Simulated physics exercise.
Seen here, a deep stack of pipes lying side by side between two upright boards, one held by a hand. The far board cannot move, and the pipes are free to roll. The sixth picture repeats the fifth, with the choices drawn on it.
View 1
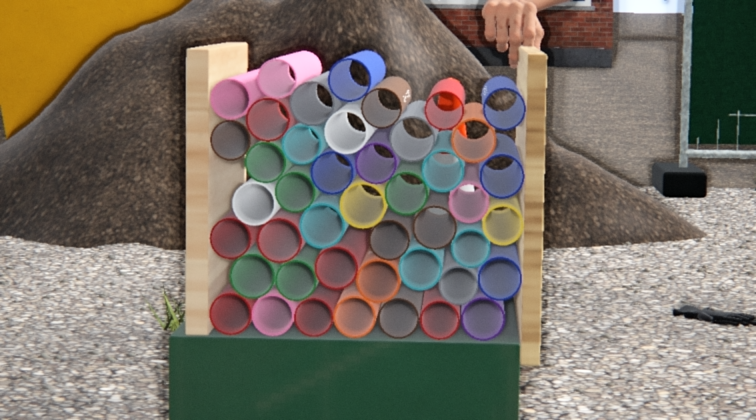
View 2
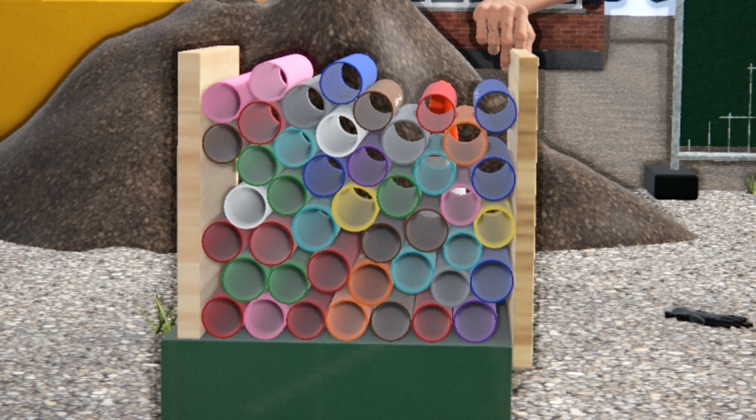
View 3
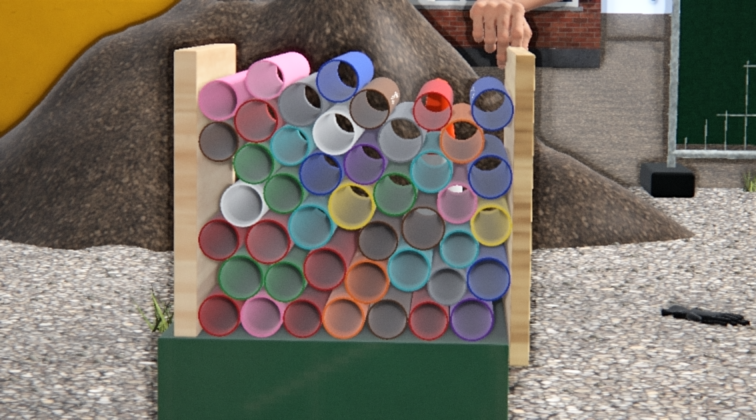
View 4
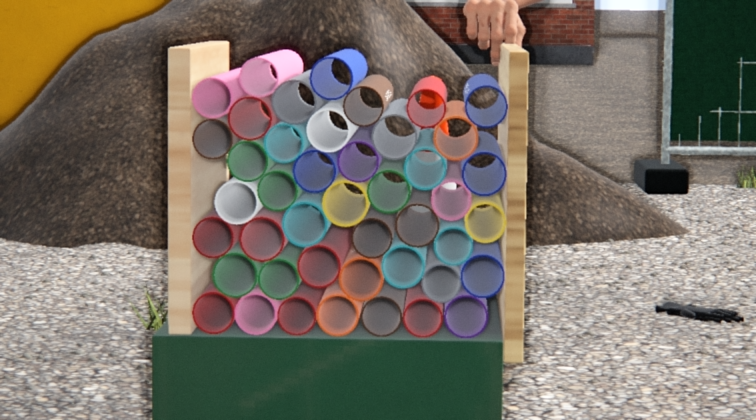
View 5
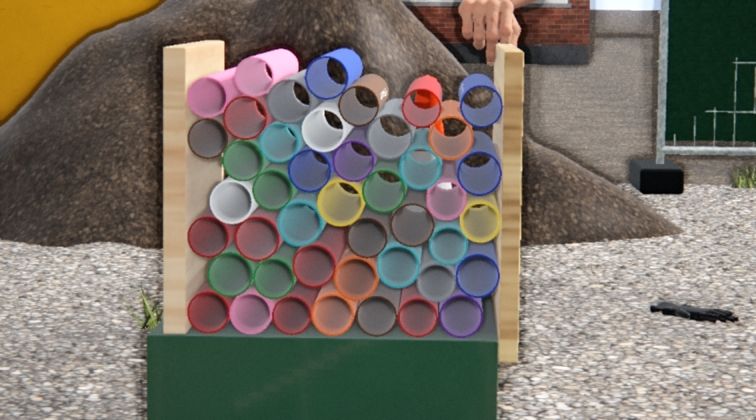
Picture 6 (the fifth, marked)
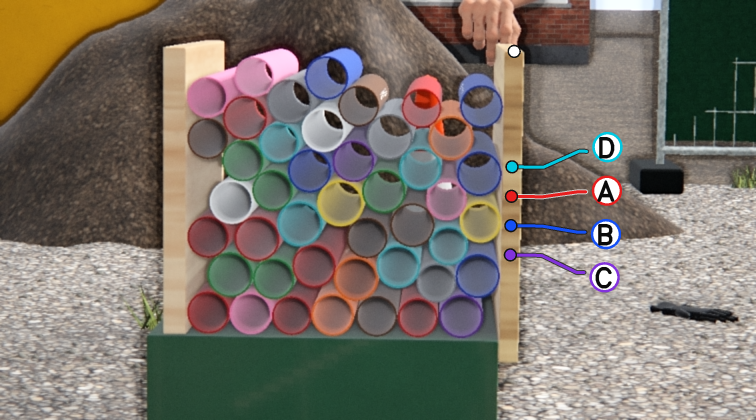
Outside on gravel, a hand rests on a board beside stacked colourful pipes that stay still.
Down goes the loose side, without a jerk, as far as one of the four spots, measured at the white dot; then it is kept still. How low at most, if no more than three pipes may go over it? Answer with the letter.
The lowest mark that will do is A.
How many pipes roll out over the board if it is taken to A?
With A, one.
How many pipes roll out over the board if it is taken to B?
The count is four.
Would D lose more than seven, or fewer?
It loses fewer than seven.
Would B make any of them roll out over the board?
Yes, at B.
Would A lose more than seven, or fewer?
At A, fewer than seven.
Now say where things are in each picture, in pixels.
The first frame shows side board (528, 191); a red pipe (440, 320).
The second frame shows a red pipe (432, 322); an orange pipe (370, 284).
The third frame shows a red pipe (219, 240); a white pipe (243, 205).
The fourth frame shows a pink pipe (452, 201); a purple pipe (358, 162).
The fifth frame shows a grey pipe (390, 137); a blue pipe (482, 106); side board (505, 189).
On the marked copy, A at (512, 196); B at (511, 226); C at (511, 255); D at (512, 167); the white dot at (515, 51).
Following A. Soon after the start, top of the board (503, 116).
Later, top of the board (501, 191).
In the end, top of the board (501, 195), one out over the board.
As for the rest, B four out over the board; C four out over the board; D none out over the board.
